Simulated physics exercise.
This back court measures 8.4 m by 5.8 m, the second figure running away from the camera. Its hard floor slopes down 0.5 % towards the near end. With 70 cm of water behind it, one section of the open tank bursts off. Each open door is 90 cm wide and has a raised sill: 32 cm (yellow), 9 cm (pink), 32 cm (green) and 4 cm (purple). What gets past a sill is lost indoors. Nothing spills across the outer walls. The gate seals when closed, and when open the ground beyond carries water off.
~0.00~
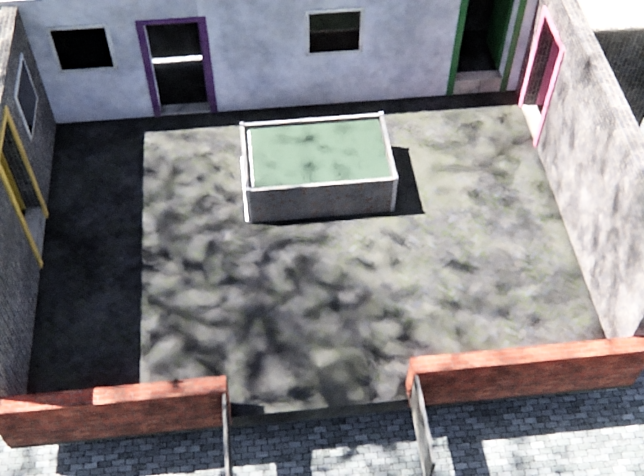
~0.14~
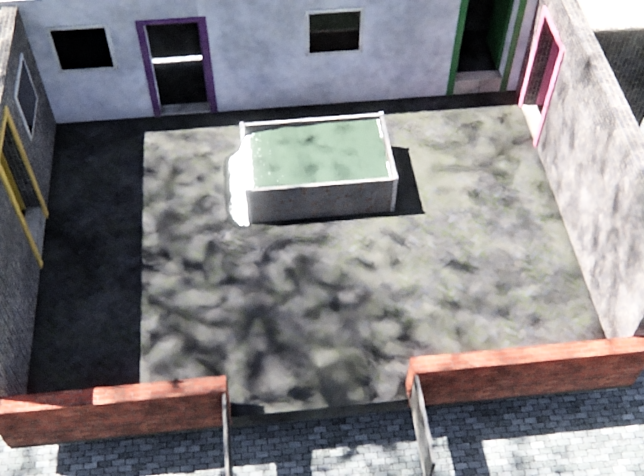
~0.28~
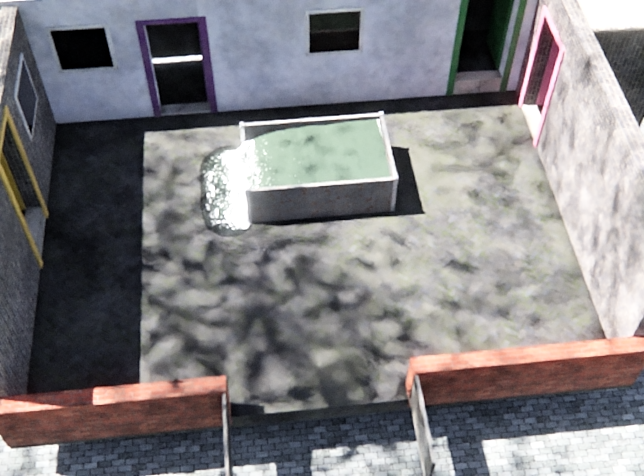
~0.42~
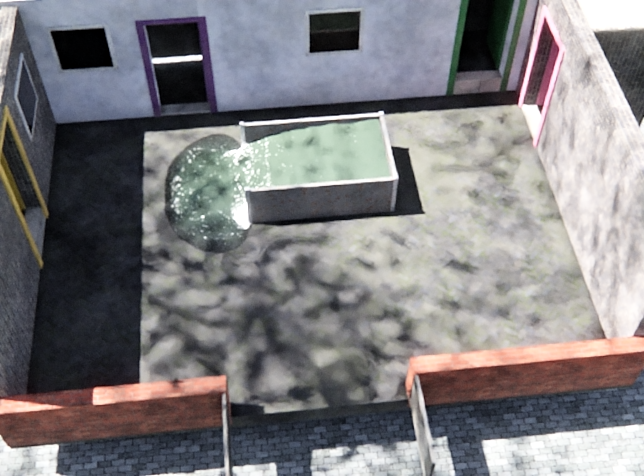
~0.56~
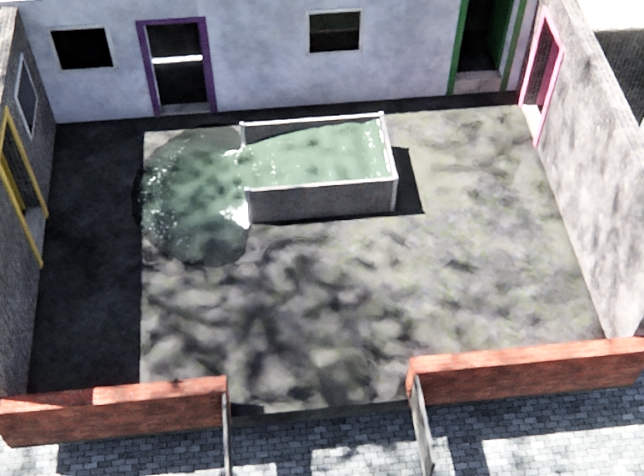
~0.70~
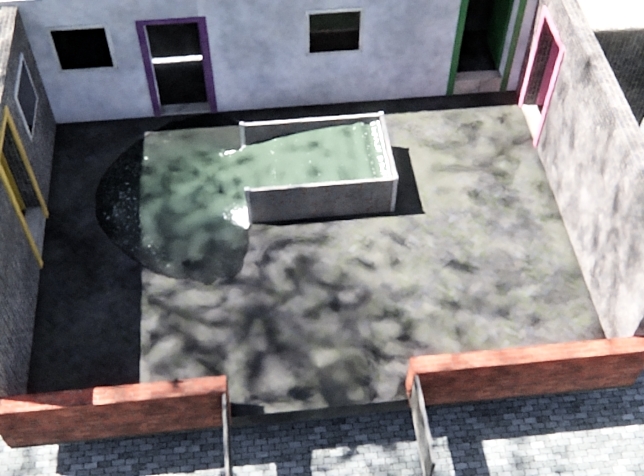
Greenish water pours from the left end of a raised tank and spreads across the courtyard floor.
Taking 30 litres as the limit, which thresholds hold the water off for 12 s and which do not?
Door by door: At the yellow door it does not reach the limit; at the pink door it stays under the limit; at the green door it does not reach the limit; at the purple door it goes over the limit.
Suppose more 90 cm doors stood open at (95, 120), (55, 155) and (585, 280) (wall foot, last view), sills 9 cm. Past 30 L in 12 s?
In turn: Over, past it, below.
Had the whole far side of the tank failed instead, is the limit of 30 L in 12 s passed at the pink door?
Then: Pink over.
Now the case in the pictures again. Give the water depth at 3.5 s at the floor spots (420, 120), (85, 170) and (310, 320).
In that order: 0, 20 and 0 cm.
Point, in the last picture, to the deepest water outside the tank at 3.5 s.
Near (24, 421).
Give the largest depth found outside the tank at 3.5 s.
Roughly 30 cm.
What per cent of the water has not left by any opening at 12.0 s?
Roughly 86 in a hundred.
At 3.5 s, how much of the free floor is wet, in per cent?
About 35 per cent.
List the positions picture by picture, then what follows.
The first frame shows still water, 70 cm deep, in the open tank at (317, 154).
In the second frame, water pours out at (248, 177) and has run 0.8 m, to (246, 226); typically 10 cm deep outside, 70 cm at the open tank's back.
In the third frame, the front is at (221, 231), 1.0 m from the gap at (248, 179); 1.1 m2 of floor is under water; 70 cm left at the back of the open tank.
In the fourth frame, water pours out at (248, 181) and has run 1.4 m, to (183, 234); typically 9 cm deep outside, 70 cm at the open tank's back.
In the fifth frame, the front is at (139, 218), 1.9 m from the gap at (248, 181); 4.2 m2 of floor is under water; 67 cm left at the back of the open tank.
In the sixth frame, water pours out at (248, 181) and has run 2.5 m, to (102, 215); typically 6 cm deep outside, 60 cm at the open tank's back.
After 1.4 s water covers 30 % of the floor and is deepest (30 cm) near (48, 211); yellow door 26 cm at the sill, 0 L in, pink door not reached, green door not reached, purple door 7 cm at the sill, 0 L in.
After 2.2 s water covers 30 % of the floor and is deepest (42 cm) near (57, 126); yellow door 28 cm at the sill, 0 L in, pink door not reached, green door not reached, purple door 6 cm at the sill, 9 L in.
After 3.5 s water covers 35 % of the floor and is deepest (30 cm) near (24, 421); yellow door 21 cm at the sill, 0 L in, pink door not reached, green door not reached, purple door 9 cm at the sill, 18 L in.
After 7.0 s water covers 75 % of the floor and is deepest (14 cm) near (24, 421); yellow door 6 cm at the sill, 0 L in, pink door not reached, green door not reached, purple door 7 cm at the sill, 75 L in.
After 12.0 s water covers 95 % of the floor and is deepest (7 cm) near (521, 372); yellow door 5 cm at the sill, 0 L in, pink door 4 cm at the sill, 0 L in, green door 3 cm at the sill, 0 L in, purple door 2 cm at the sill, 85 L in.
